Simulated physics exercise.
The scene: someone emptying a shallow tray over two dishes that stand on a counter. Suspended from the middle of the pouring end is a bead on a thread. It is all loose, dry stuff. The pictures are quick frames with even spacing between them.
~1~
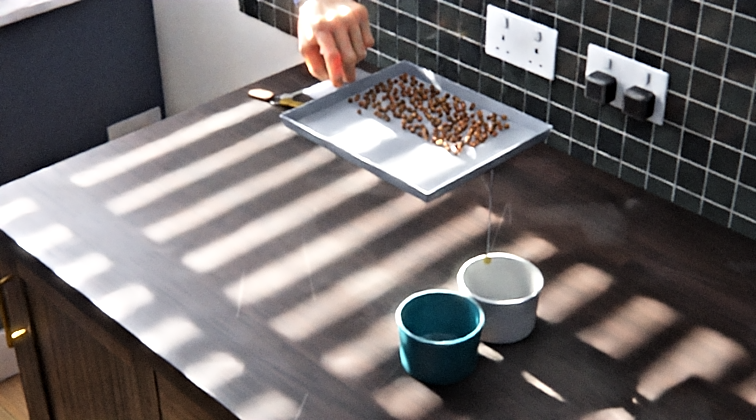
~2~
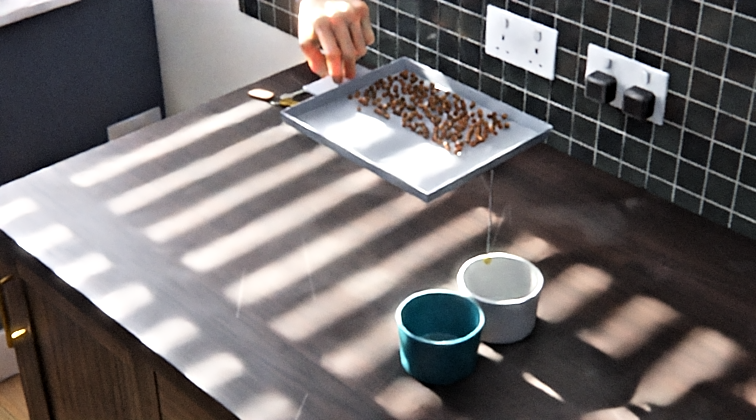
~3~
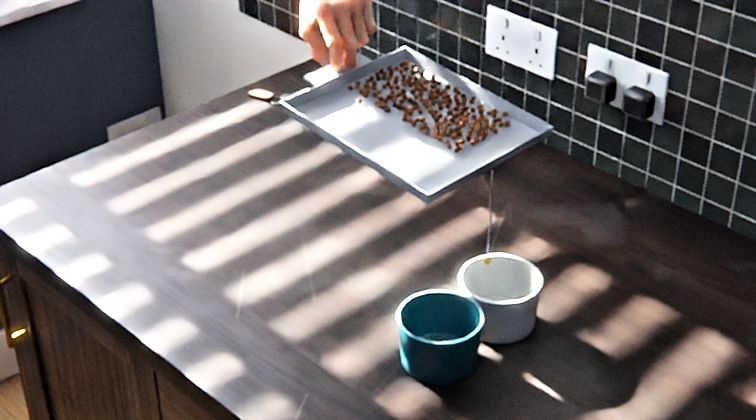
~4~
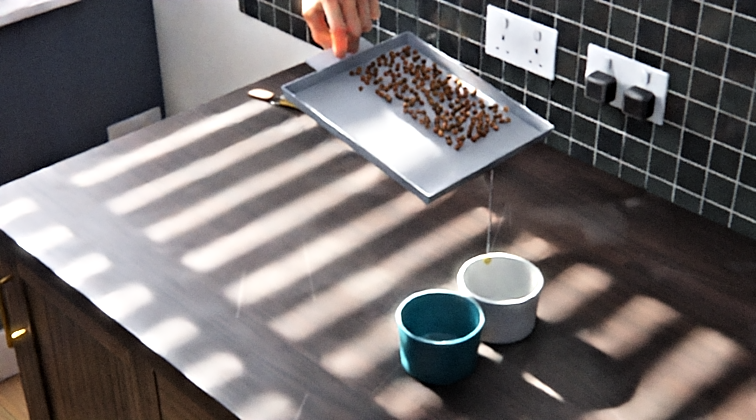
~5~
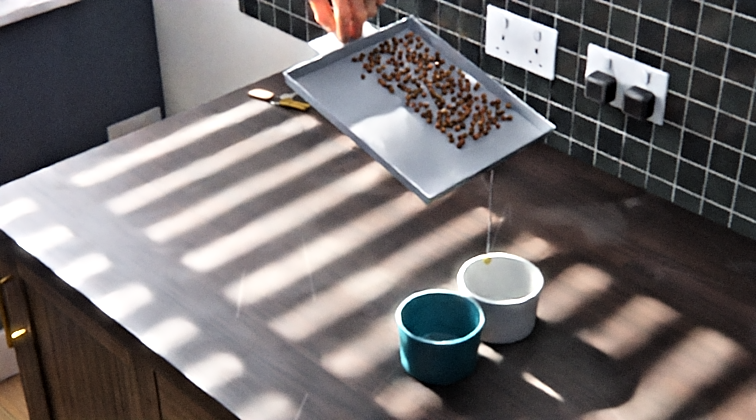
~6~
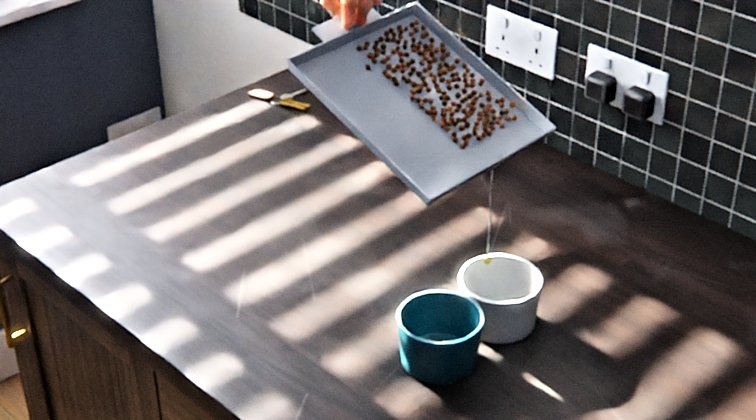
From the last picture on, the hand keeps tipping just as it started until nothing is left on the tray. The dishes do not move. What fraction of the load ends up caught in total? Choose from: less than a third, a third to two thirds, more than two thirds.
In total, a third to two thirds ends up caught.
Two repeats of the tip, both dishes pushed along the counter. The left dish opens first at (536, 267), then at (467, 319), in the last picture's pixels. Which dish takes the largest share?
The first time round it's the one placed on the left, and the next time it's the one placed on the right.
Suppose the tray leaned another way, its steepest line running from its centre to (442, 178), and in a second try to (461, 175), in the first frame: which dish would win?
Heading one - the leftward dish; heading two - the leftward dish.
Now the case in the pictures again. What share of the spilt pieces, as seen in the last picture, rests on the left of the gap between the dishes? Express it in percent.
Share on the left: Near 0 %.
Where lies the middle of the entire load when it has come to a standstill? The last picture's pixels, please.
(515, 323).
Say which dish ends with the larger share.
The one you want is the right-placed one.
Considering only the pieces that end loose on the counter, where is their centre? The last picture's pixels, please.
Somewhere near (596, 338), I think.
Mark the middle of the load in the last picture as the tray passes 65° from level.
The middle of the pieces lands at roughly (510, 155).
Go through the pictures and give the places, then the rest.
Corners of the pouring end near (428, 191) and (548, 126), level; middle of the load near (433, 110), cereal balls; left dish near (470, 353); right dish near (530, 313); bead on its thread near (487, 260), in the first frame.
Corners of the pouring end near (428, 191) and (548, 126), level; middle of the load near (433, 108), in the second frame.
Corners of the pouring end near (428, 192) and (549, 126), tipped barely, level across its low end; middle of the load near (434, 102), in the third frame.
Corners of the pouring end near (429, 193) and (550, 126), tipped a little, level across its low end; middle of the load near (435, 94), in the fourth frame.
Corners of the pouring end near (430, 194) and (551, 126), tipped clearly, level across its low end; middle of the load near (438, 86), in the fifth frame.
Corners of the pouring end near (431, 196) and (552, 127), tipped clearly, level across its low end; middle of the load near (442, 80), near a third on the move; left dish near (470, 353); right dish near (530, 313), in the sixth frame.
Shortly afterwards, tray tipped steeply; the bulk on the tray; near a quarter in the air.
Next, tray tipped past a quarter turn; near a third on the tray; only a few in the left dish; a little in the right dish; near a quarter outside both; near a quarter in the air.
Some moments later, tray tipped past a quarter turn; a little in the left dish; near a third in the right dish; near half outside both.
In the end, tray tipped past a quarter turn; a little in the left dish; near a third in the right dish; near half outside both.
